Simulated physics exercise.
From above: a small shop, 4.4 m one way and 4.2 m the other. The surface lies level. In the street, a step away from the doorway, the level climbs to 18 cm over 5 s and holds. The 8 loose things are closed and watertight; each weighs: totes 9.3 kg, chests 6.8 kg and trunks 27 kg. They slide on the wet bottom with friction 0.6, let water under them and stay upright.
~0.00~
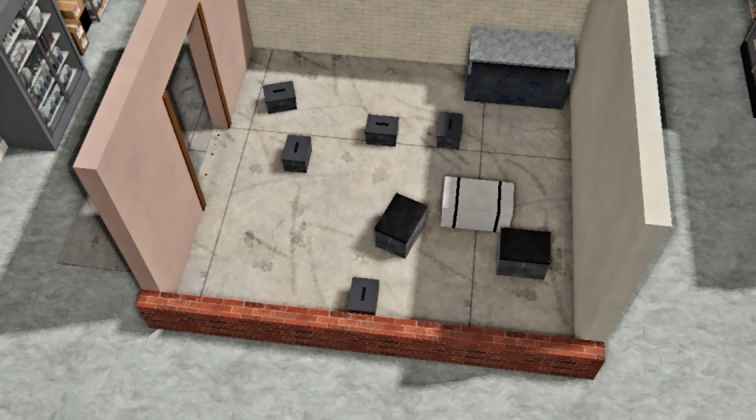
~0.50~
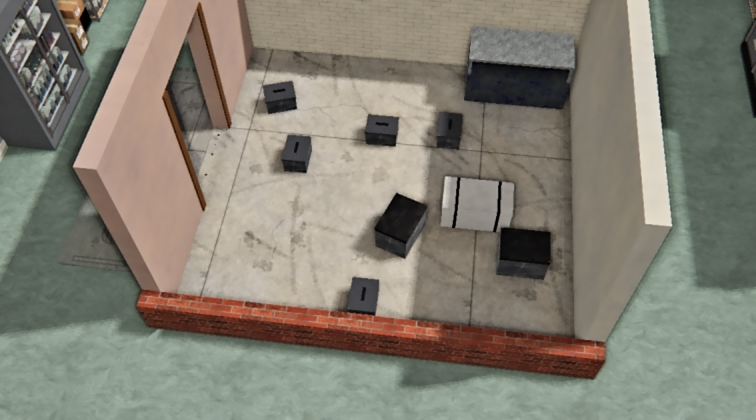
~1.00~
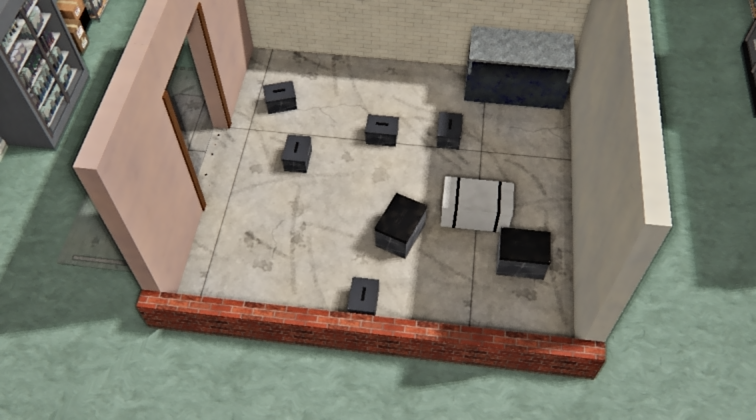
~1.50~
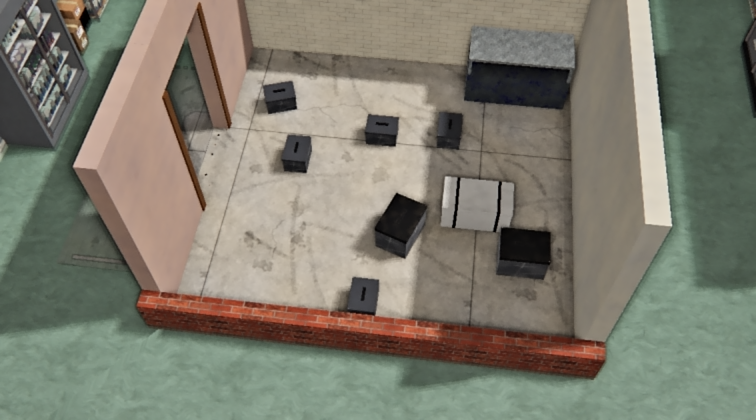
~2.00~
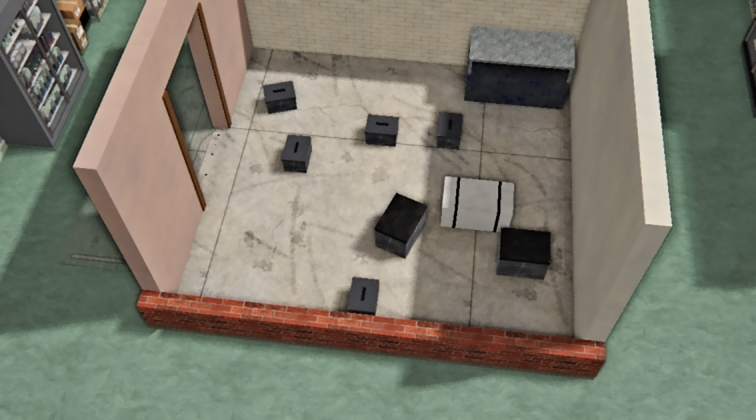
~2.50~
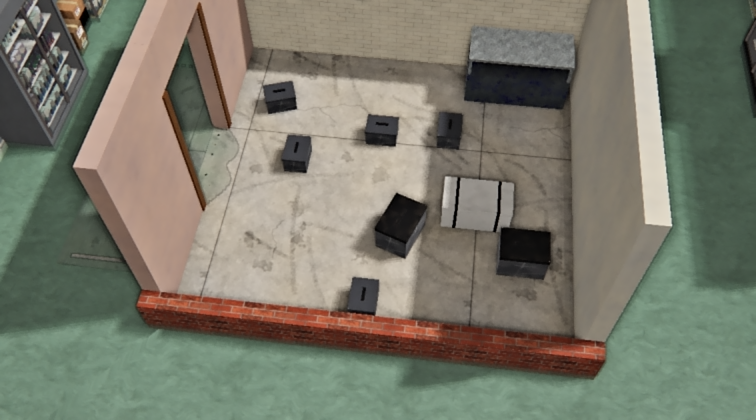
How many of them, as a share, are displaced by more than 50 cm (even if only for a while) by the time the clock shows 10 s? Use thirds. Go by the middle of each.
Share: Between one and two thirds.
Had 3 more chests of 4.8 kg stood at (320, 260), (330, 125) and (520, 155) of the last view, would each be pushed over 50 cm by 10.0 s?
In that order: More, past it, less.
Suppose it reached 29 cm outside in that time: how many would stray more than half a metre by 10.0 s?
In that case 6 of them.
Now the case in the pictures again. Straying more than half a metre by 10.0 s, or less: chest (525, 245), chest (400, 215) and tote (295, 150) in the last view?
In turn: Over, over, over.
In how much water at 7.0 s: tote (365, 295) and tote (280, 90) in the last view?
Roughly 5 and 2 cm.
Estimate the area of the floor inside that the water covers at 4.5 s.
About 4.0 m2.
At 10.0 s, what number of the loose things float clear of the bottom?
At that moment 2.
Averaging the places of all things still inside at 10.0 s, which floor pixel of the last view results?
At about (432, 194).
After 3.5 s 0 of 8 are over 50 cm from their spots; 0 afloat.
After 4.5 s 0 of 8 are over 50 cm from their spots; 0 afloat.
After 7.0 s 2 of 8 are over 50 cm from their spots; 0 afloat.
After 10.0 s 3 of 8 are over 50 cm from their spots, and 3 have been at some point; 2 afloat.
